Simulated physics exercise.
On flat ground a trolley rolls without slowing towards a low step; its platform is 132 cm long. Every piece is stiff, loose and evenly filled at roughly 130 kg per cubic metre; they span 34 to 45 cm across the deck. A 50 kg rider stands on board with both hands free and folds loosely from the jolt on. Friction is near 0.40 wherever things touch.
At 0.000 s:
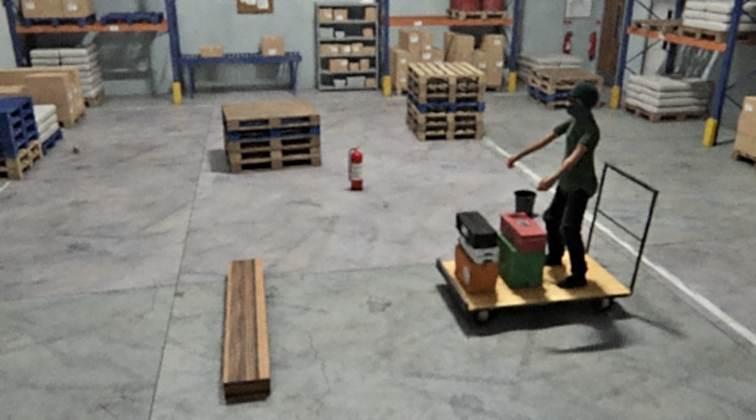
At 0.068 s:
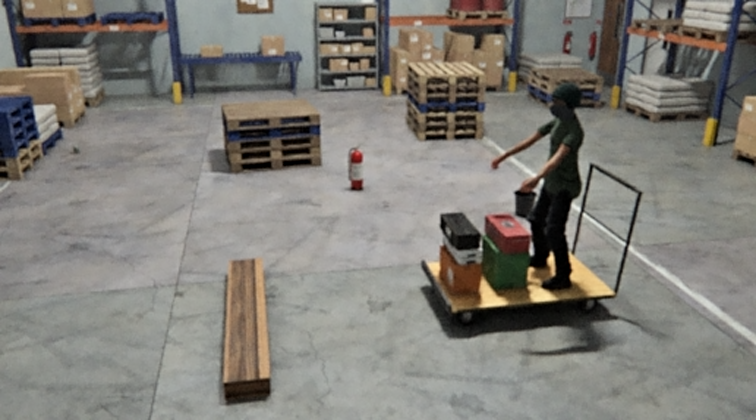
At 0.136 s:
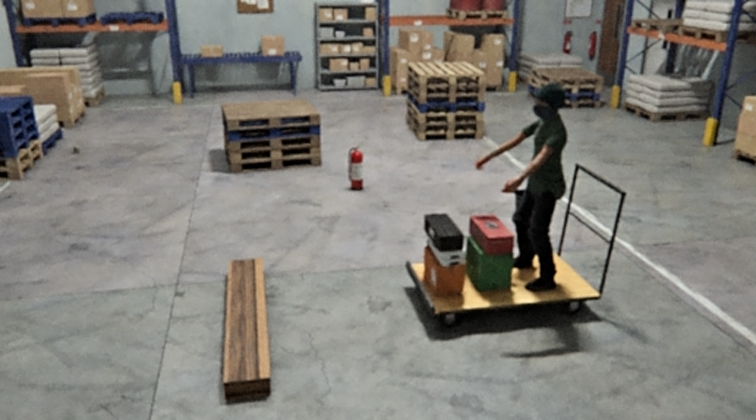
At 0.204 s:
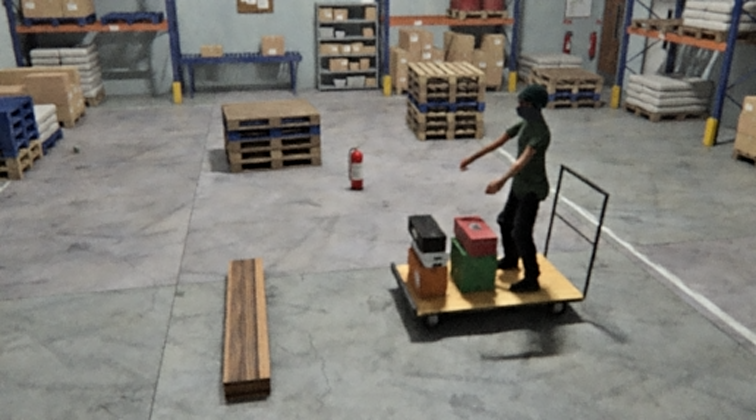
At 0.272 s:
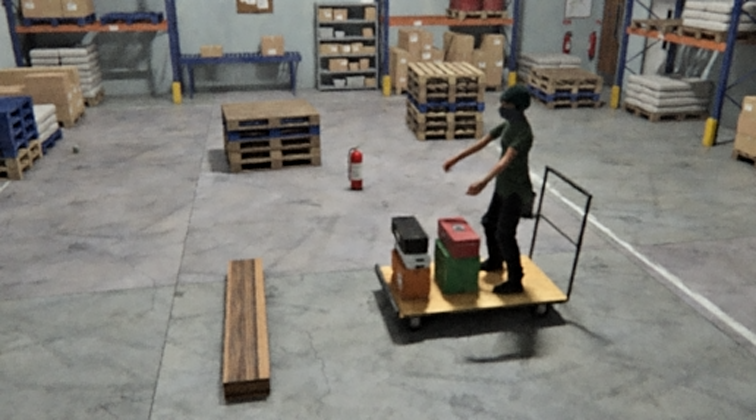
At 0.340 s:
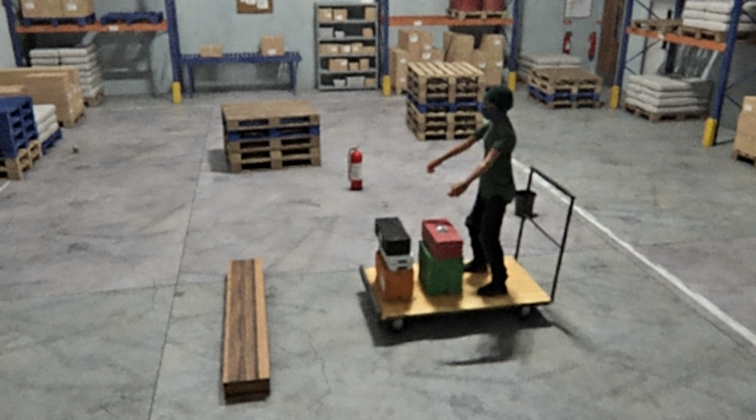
A flat trolley rolls left across a warehouse floor, carrying a standing rider and stacked boxes.
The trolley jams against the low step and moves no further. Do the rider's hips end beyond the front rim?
The rider's hips stay over the deck.
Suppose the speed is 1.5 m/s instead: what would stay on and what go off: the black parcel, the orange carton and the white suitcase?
In that case black off, orange on, white off.
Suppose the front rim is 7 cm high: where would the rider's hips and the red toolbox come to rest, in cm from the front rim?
In that case hips 60 behind, red 40 past.
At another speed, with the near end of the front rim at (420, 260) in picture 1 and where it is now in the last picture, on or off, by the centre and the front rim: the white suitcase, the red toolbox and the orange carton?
Then white off, red off, orange on.
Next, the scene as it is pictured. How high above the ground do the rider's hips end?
Roughly 60 cm above it.
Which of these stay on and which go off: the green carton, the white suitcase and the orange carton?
In the end: Green on, white off, orange on.
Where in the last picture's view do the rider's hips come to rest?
Near (330, 248).
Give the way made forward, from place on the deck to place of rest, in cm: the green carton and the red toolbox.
About: Green 20, red 110.
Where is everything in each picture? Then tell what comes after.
Hips (577, 180), orange carton (475, 267), rim corner (467, 309); 155 cm still to roll, in the first frame.
Hips (562, 181), orange carton (460, 268), rim corner (450, 310); 141 cm still to roll, in the second frame.
Hips (546, 182), orange carton (443, 270), rim corner (433, 312); 128 cm still to roll, in the third frame.
Hips (530, 183), orange carton (427, 271), rim corner (416, 313); 115 cm still to roll, in the fourth frame.
Hips (513, 184), orange carton (410, 273), rim corner (397, 315); 102 cm still to roll, in the fifth frame.
Hips (497, 185), orange carton (394, 274), rim corner (380, 317); 88 cm still to roll. Speed about 1.9 m/s, in the sixth frame.
After 0.79 s the deck stops.
After 1.34 s the rider's hips are 54 cm behind the rim, near (322, 242) in the last picture's view.
After 1.79 s the rider's hips are 58 cm behind the rim, near (328, 246) in the last picture's view.
Final state at 2.6 s, past the rim, black parcel, white suitcase and red toolbox; behind it, green carton, orange carton and the rider's hips.
